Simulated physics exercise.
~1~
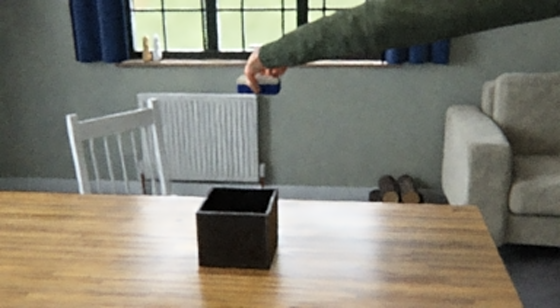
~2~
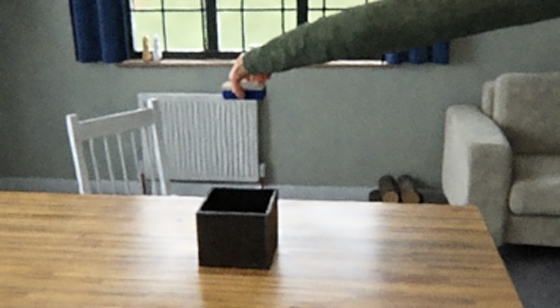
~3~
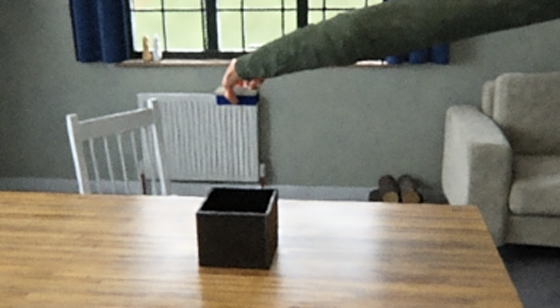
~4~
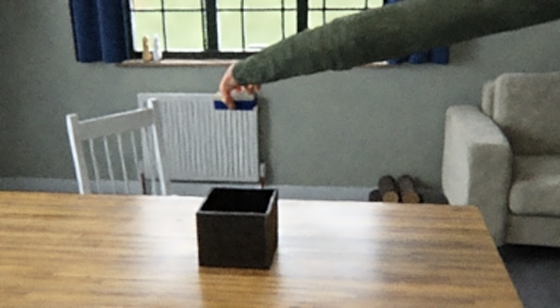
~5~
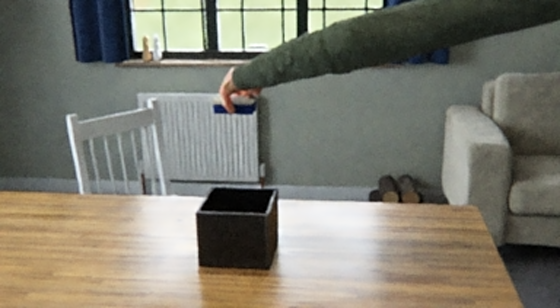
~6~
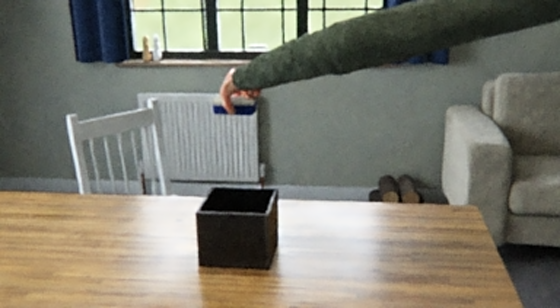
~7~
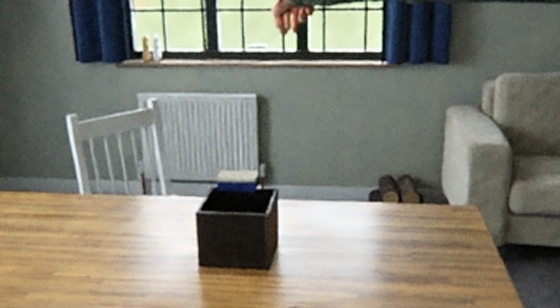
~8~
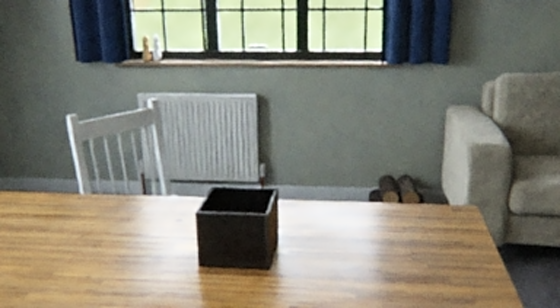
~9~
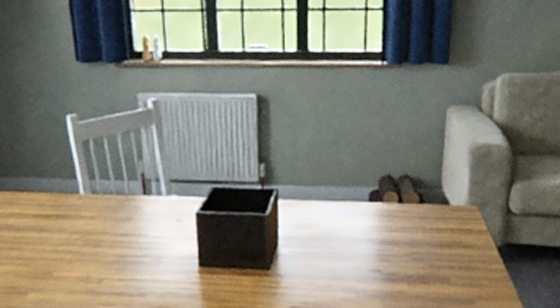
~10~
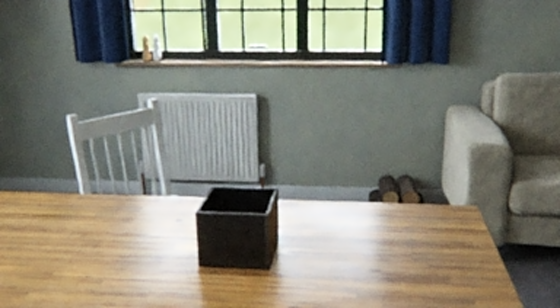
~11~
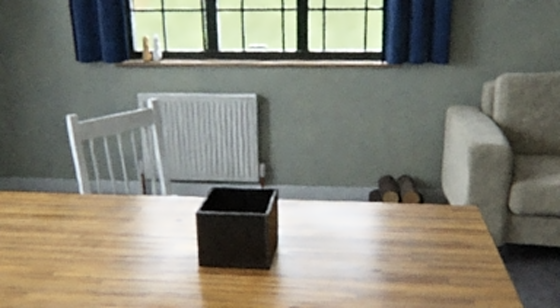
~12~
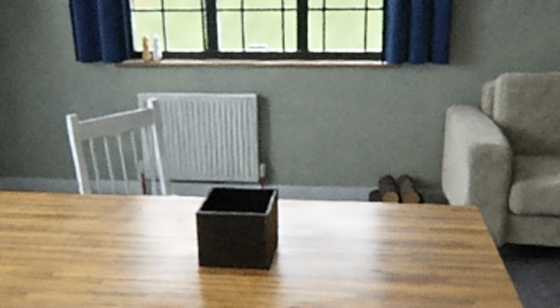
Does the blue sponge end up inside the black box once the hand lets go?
Yes, the blue sponge drops into the open black box and is no longer visible, with nothing left lying on the table.
